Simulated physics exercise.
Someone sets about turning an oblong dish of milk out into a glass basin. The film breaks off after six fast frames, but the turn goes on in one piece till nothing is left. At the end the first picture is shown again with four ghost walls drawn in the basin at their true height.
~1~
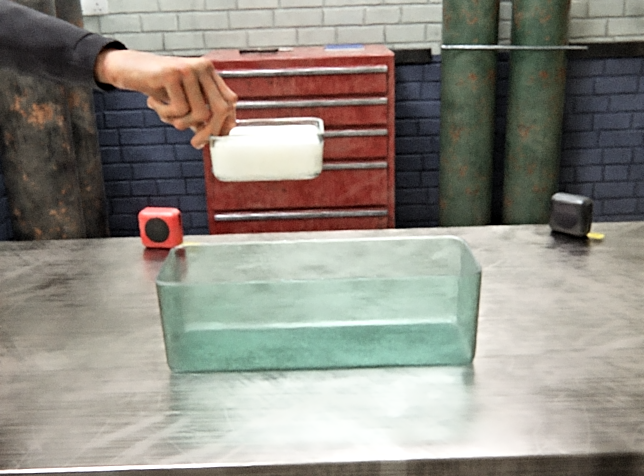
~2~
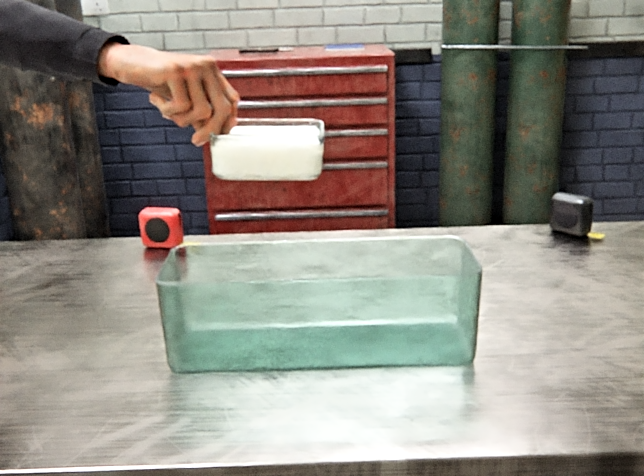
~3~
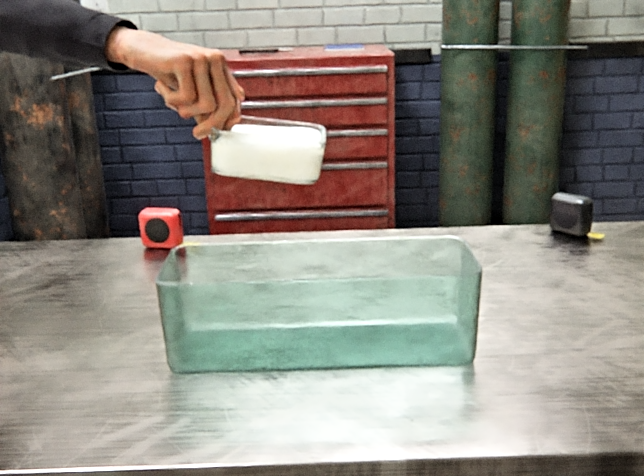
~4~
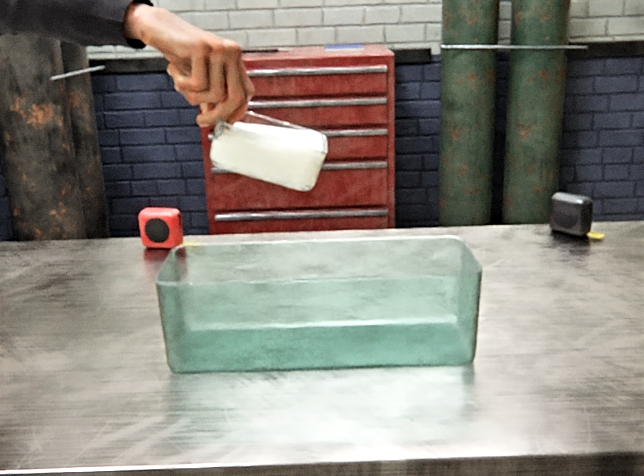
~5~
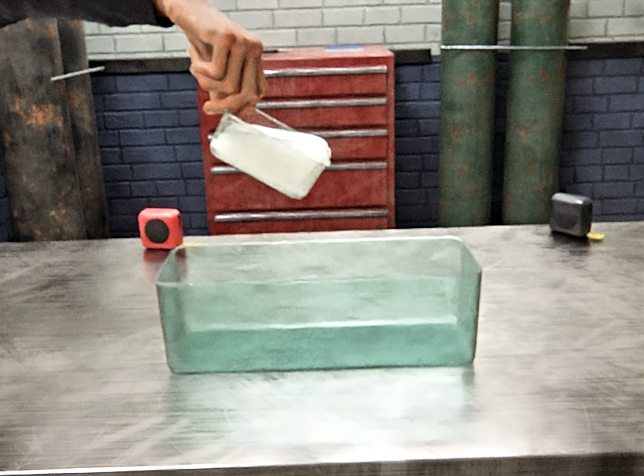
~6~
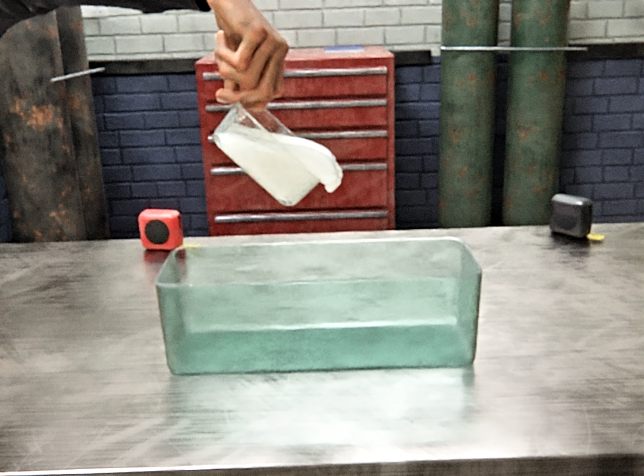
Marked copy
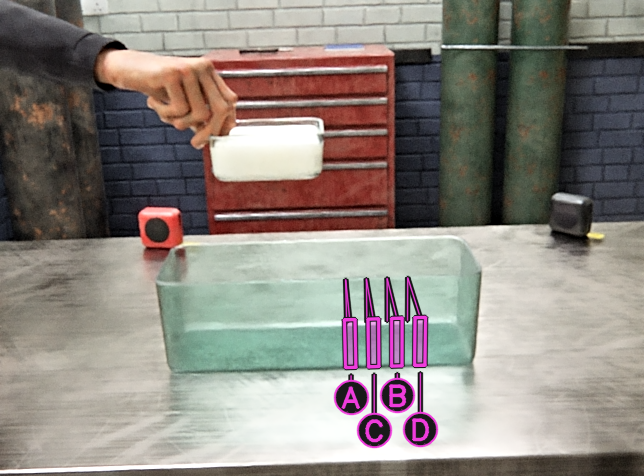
In a workshop, a hand held a small oblong dish of milk above a glass basin on a metal table, then tilted it steadily to the right until milk slipped over its lip.
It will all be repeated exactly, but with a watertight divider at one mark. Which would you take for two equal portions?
Take C.
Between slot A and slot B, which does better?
A it is.
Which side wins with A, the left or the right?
More ends on the right.
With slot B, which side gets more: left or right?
The left one.
On the marked copy, A at (351, 375); B at (397, 373); C at (374, 374); D at (420, 373).
Choosing A, about 20 % ends left of the wall and 77 % right of it; 3 % is lost outside.
Choosing B, about 91 % ends left of the wall and 1 % right of it; 7 % is lost outside.
Choosing C, about 54 % ends left of the wall and 42 % right of it; 4 % is lost outside.
Choosing D, about 92 % ends left of the wall and 2 % right of it; 6 % is lost outside.
